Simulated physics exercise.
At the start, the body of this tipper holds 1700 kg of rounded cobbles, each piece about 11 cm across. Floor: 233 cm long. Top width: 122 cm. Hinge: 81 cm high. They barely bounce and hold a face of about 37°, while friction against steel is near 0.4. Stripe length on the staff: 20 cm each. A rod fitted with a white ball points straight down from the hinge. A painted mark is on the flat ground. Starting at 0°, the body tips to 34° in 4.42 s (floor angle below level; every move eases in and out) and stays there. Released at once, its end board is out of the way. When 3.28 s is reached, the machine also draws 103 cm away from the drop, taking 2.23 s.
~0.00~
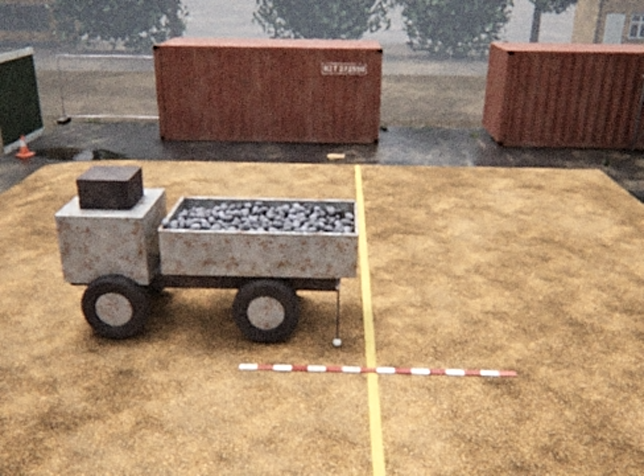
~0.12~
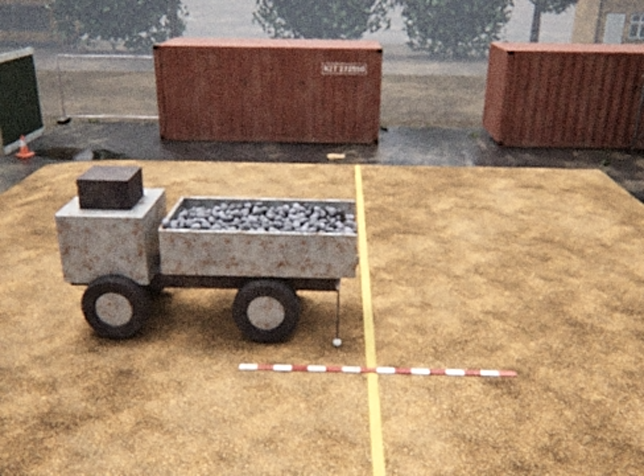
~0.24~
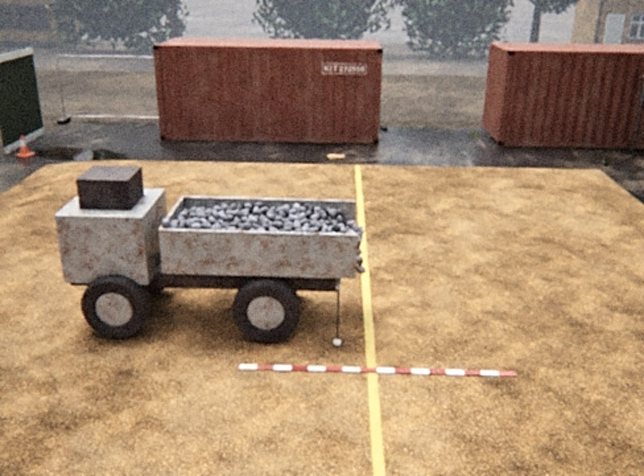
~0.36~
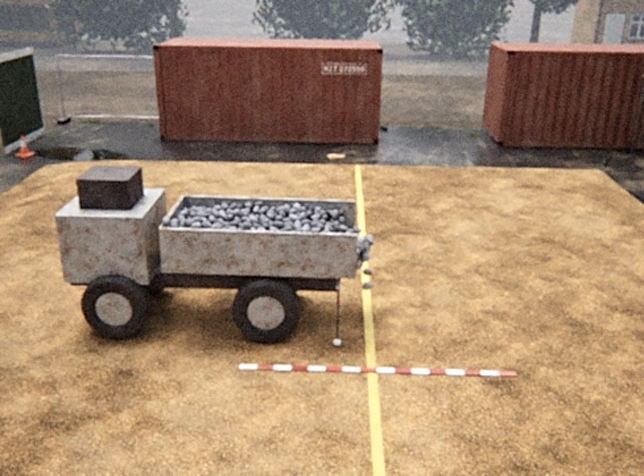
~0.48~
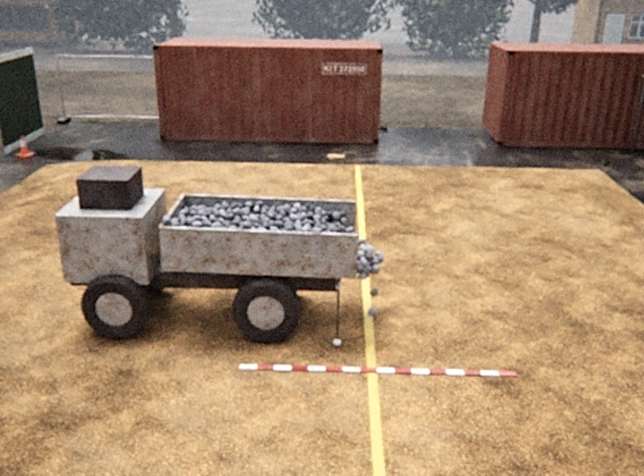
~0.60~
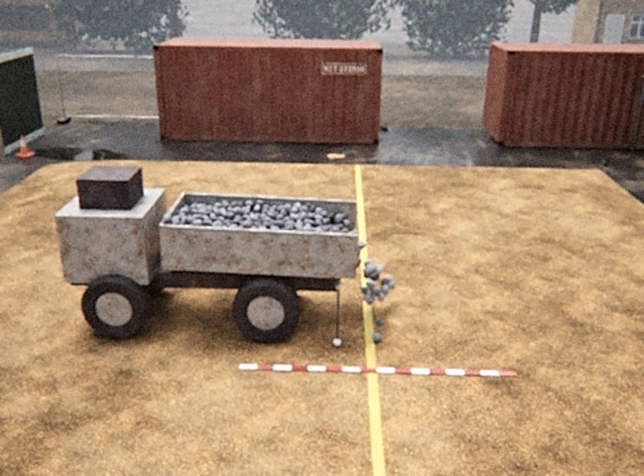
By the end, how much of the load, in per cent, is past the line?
70 %.
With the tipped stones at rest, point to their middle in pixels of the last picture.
I'd put it close to (391, 311).
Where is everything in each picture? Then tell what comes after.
In the first frame, the body is at 0°, its lip at (356, 278); the top of the load is at (249, 213).
In the second frame, the body is at 0°, its lip at (356, 278); the top of the load is at (233, 213); the stones move at 0.1 m/s on average.
In the third frame, the body is at 0°, its lip at (356, 278); the top of the load is at (234, 213); 1 % has left.
In the fourth frame, the body is at 1°, its lip at (356, 278); the top of the load is at (234, 212); 3 % has left.
In the fifth frame, lip at (356, 278), floor tilted 1°, highest stones at (223, 212); 3 % has left.
In the sixth frame, lip at (356, 278), floor tilted 2°, highest stones at (223, 210); 4 % has left.
After 3.3 s the floor is at 29°; 58 % in the body, 8 % short of the line, 34 % past the line; the foremost stones are at (459, 326).
After 4.5 s the floor is at 34°; 2 % in the body, 30 % short of the line, 68 % past the line; the foremost stones are at (503, 320).
After 6.0 s the floor is at 34°; 0 % in the body, 32 % short of the line, 68 % past the line; the foremost stones are at (503, 314).
After 9.0 s the floor is at 34°; 0 % in the body, 32 % short of the line, 68 % past the line; the foremost stones are at (503, 314).
